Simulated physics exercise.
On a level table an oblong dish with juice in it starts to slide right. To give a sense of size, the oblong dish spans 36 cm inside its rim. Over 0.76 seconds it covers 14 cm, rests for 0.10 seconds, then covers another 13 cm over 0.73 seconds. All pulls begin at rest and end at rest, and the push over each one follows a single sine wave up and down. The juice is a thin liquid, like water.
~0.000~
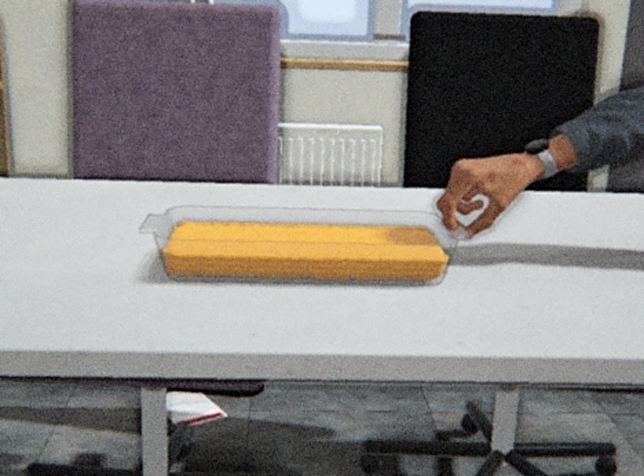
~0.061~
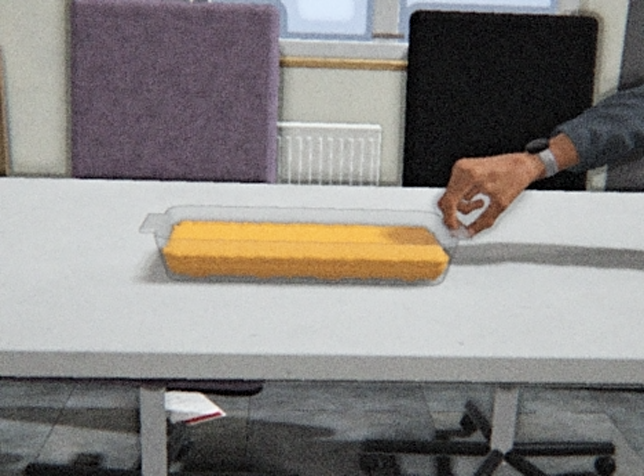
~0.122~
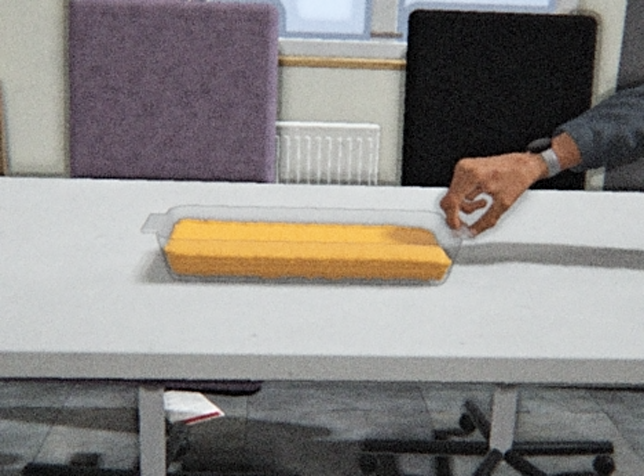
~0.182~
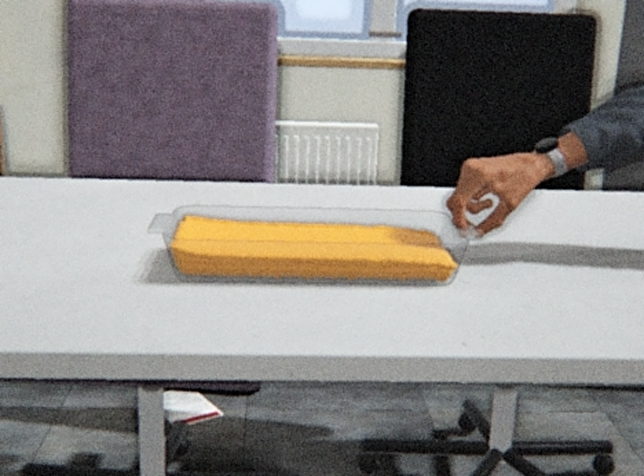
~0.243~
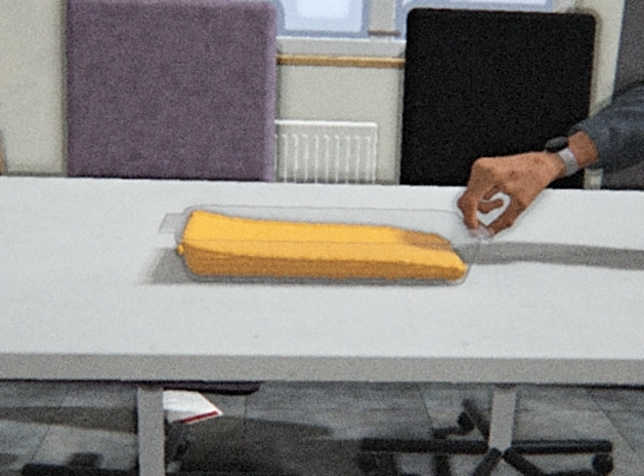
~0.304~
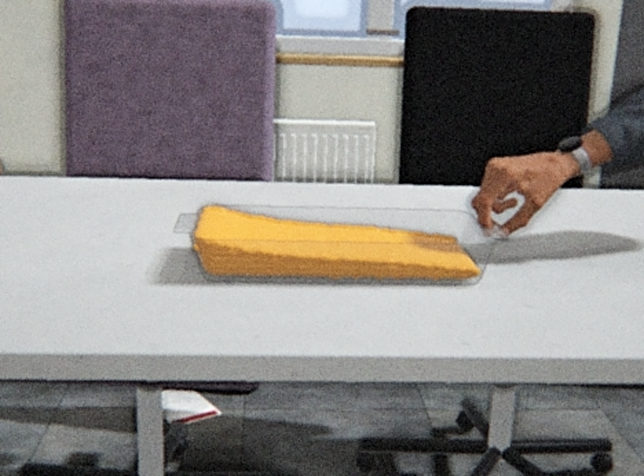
We see a hand holding the right end of a clear oblong dish of orange-yellow juice on a white table; the dish slides slightly right, and the juice rises at the left end and dips at the right.
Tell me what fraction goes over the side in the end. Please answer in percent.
Roughly 21 percent of it.
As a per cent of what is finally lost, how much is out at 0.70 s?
Some 0 per cent.
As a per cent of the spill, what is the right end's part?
60 %.
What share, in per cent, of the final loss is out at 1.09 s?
My estimate is about 50 in a hundred.
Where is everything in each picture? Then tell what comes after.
In the first picture, 0.0 cm from the start; oblong dish, level (169, 237) left, (439, 243) right, rim (448, 229); the juice stands 22 mm below the rim.
In the second picture, 0.0 cm from the start; oblong dish, level (169, 237) left, (440, 243) right.
In the third picture, 0.4 cm from the start; oblong dish, level (170, 235) left, (442, 245) right.
In the fourth picture, 1.1 cm from the start; oblong dish, level (175, 231) left, (446, 248) right.
In the fifth picture, 2.4 cm from the start; oblong dish, level (184, 227) left, (450, 250) right.
In the sixth picture, 4.2 cm from the start; oblong dish, level (197, 222) left, (452, 250) right.
By 0.70 s it has gone 14 cm; 0 per cent is out over the left end and 0 over the right.
By 1.09 s it has gone 16 cm; 0 per cent is out over the left end and 10 over the right.
By 1.49 s it has gone 27 cm; 7 per cent is out over the left end and 10 over the right.
By 1.88 s it has gone 27 cm; 7 per cent is out over the left end and 13 over the right.
At rest 21 per cent is out in all, 8 of it over the left end.
